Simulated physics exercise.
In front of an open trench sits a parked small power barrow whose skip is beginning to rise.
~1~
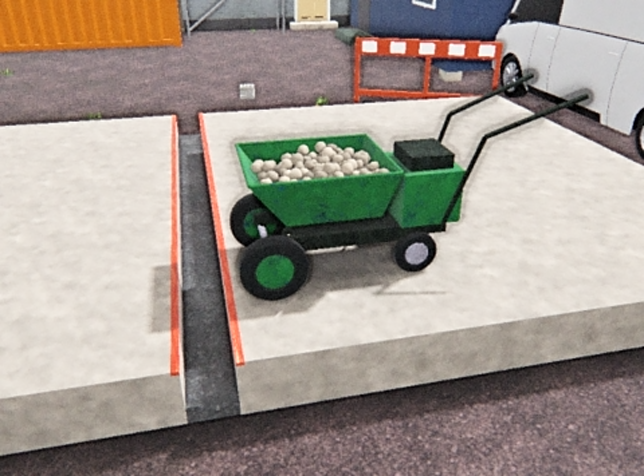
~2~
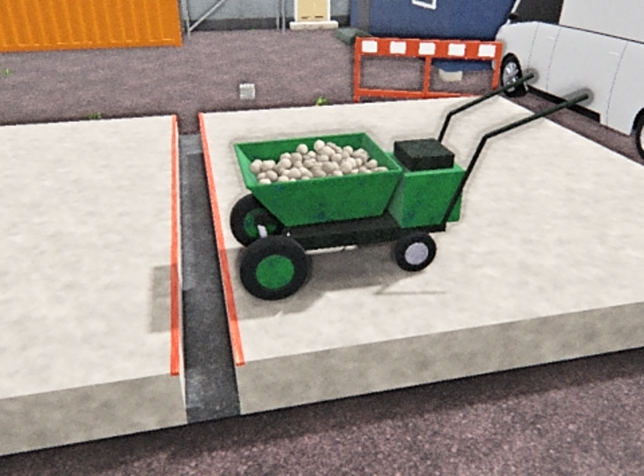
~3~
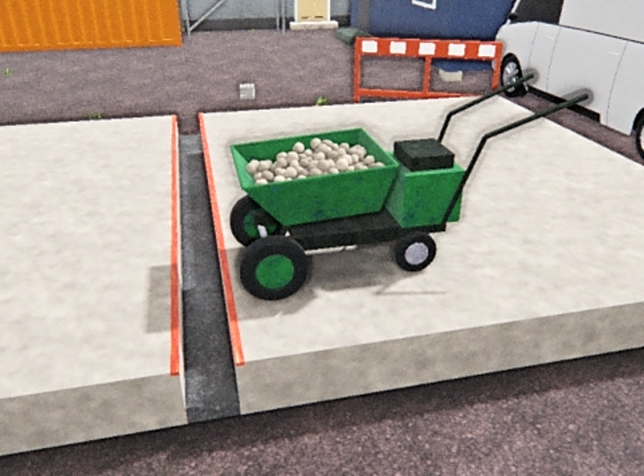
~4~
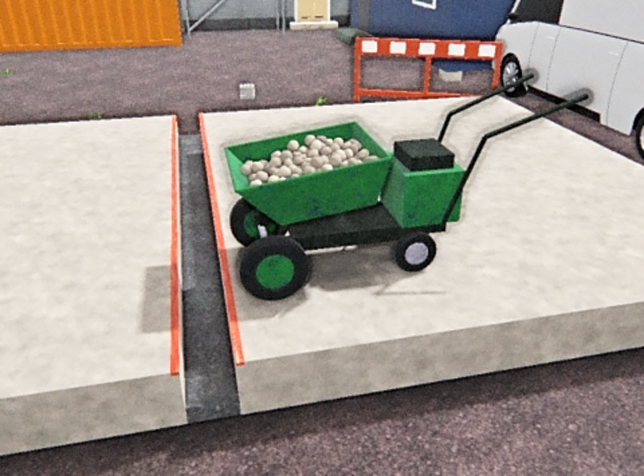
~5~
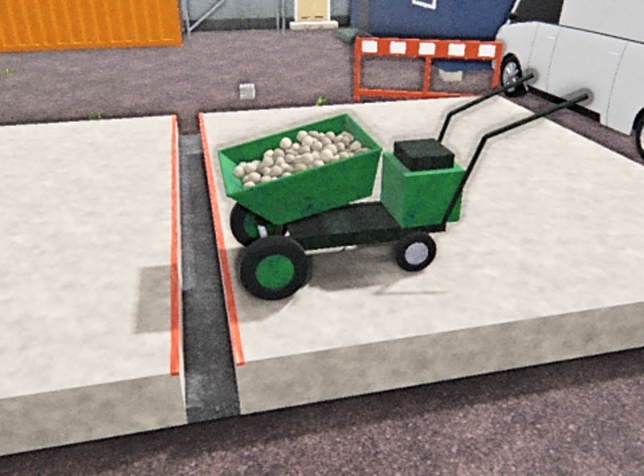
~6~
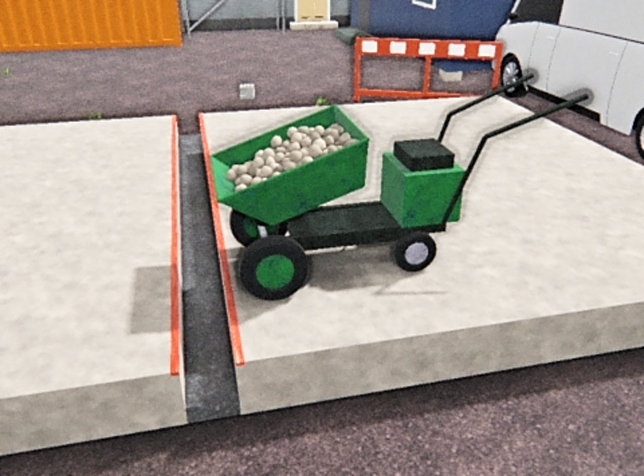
Beside a narrow trench, a parked green barrow's skip of pebbles gradually tilts toward the left.
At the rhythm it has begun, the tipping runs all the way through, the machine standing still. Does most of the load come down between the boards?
Mostly out.
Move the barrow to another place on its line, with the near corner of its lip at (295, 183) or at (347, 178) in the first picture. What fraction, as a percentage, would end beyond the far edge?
Try 1: 30 %. Try 2: 0 %.
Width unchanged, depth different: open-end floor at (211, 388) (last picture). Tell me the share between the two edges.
10 per cent, roughly.
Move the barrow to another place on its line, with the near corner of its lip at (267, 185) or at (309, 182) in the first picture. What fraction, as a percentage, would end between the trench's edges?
Roughly 30 per cent, and 80 per cent.
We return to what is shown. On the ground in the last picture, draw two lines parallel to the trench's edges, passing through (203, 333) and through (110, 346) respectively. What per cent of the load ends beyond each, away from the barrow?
The first comes to 90 per cent, the second to 40 per cent.
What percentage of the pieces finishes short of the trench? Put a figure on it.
It comes to close to 0 %.
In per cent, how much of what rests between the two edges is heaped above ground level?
About 0 in a hundred.
Shortly afterwards, skip tipped steeply; the whole lot in the skip.
Next, skip tipped right over; the bulk in the skip; near a quarter beyond it; a little falling.
Some moments later, skip tipped right over; a little in the skip; only a few in or heaped over the trench; the bulk beyond it; only a few falling.
In the end, skip tipped right over; only a few in the skip; a little in or heaped over the trench; the bulk beyond it.
